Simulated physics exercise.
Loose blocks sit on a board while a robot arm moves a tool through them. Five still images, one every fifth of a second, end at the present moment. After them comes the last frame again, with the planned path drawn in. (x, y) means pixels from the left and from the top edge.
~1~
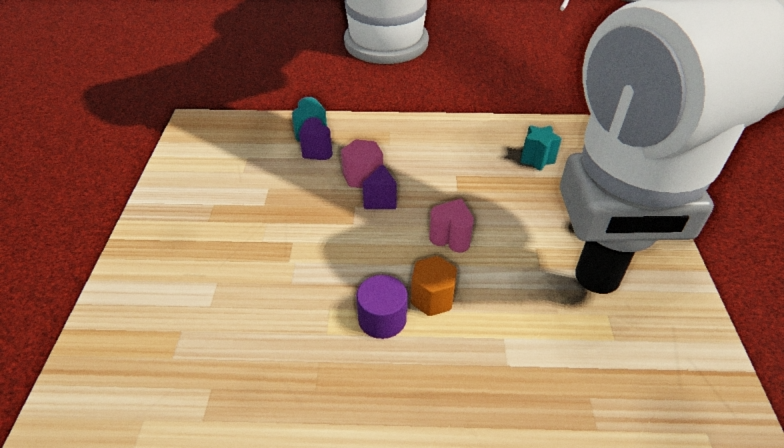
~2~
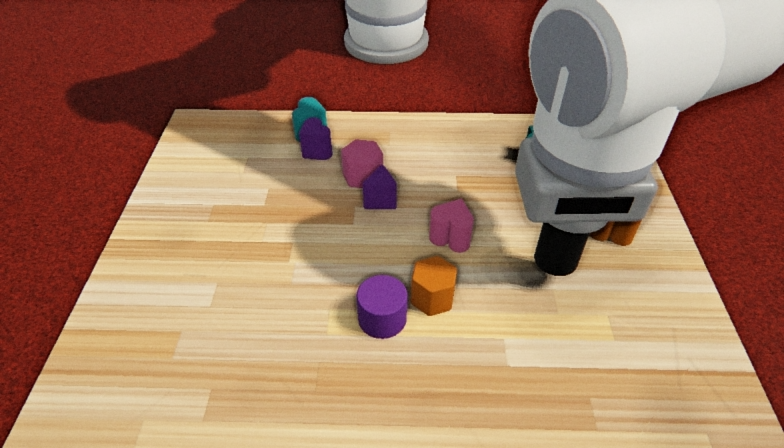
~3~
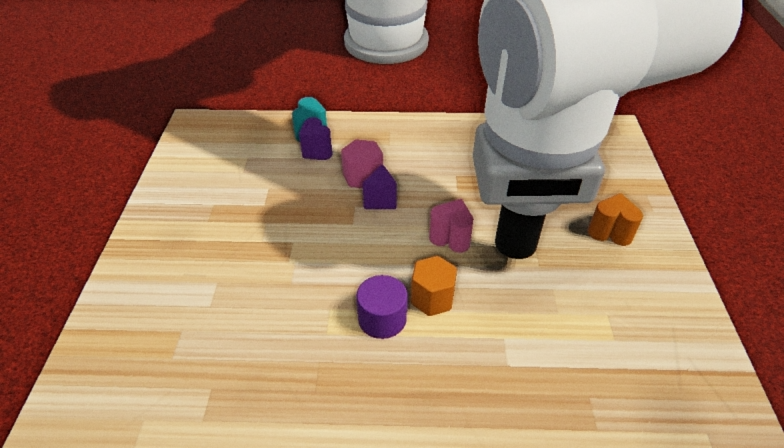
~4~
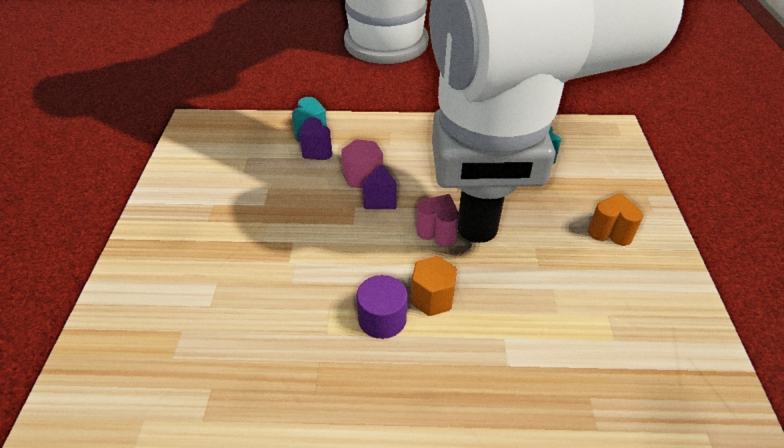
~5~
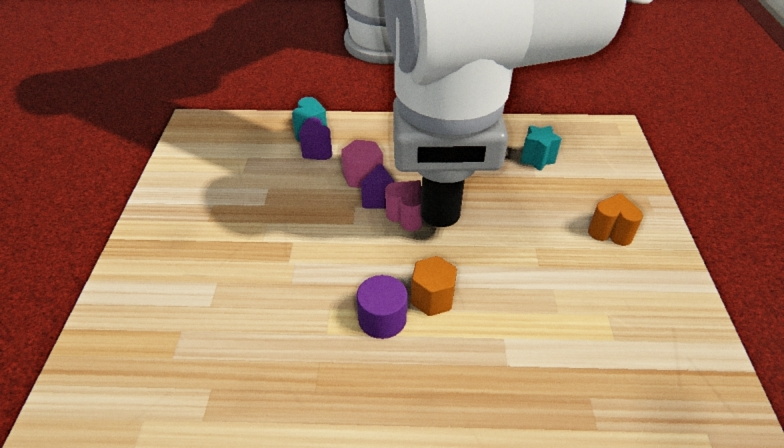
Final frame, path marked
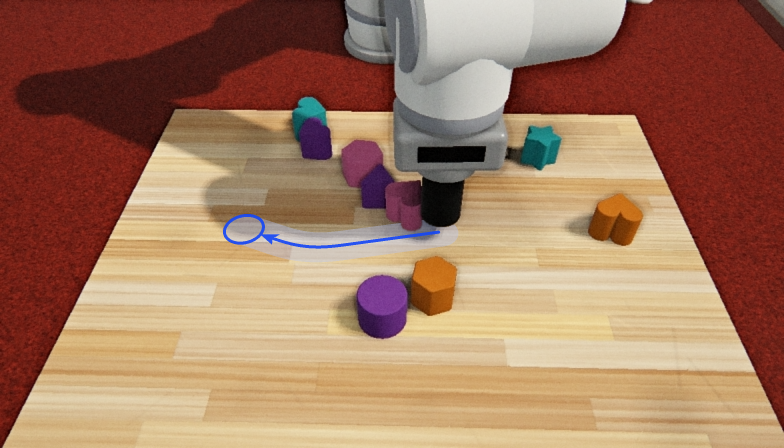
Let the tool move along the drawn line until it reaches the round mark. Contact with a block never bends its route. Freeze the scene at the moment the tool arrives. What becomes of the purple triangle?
Well, the purple triangle shifts from its place.
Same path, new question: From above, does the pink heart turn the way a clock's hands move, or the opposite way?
Seen from overhead, it turns clockwise.
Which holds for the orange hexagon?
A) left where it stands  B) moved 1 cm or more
I choose A.
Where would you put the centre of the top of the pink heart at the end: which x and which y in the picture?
Put as a pixel place, it's (379, 190).
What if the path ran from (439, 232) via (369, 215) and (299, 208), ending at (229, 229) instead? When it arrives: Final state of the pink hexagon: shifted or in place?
Somewhere new.
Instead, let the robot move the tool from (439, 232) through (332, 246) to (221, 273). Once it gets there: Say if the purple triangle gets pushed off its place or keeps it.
The purple triangle changes place.
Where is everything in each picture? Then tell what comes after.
In the first frame, tool's lower end (597, 277); pink hexagon (362, 151); purple triangle (380, 177); pink heart (454, 213); orange hexagon (435, 273).
In the second frame, tool (556, 260); blocks still.
In the third frame, tool (516, 244); blocks still.
In the fourth frame, tool (477, 229); pink heart (440, 207).
In the fifth frame, tool (440, 214); pink hexagon (362, 151); purple triangle (379, 176); pink heart (407, 192); orange hexagon (435, 273).
Drawn move, from (439, 232) via (372, 241) and (304, 246), ending at (244, 229).
On the path given first. One third of the way, tool (371, 223); pink hexagon (359, 148); purple triangle (376, 169), turned 15° anticlockwise; pink heart (379, 190), turned 85° clockwise.
Two thirds of the way, tool (300, 228); pink hexagon (359, 148); purple triangle (376, 169), turned 15° anticlockwise; pink heart (379, 190), turned 85° clockwise.
At the end, tool (239, 211); pink hexagon (359, 148); purple triangle (376, 169), turned 15° anticlockwise; pink heart (379, 190), turned 85° clockwise; orange hexagon still.
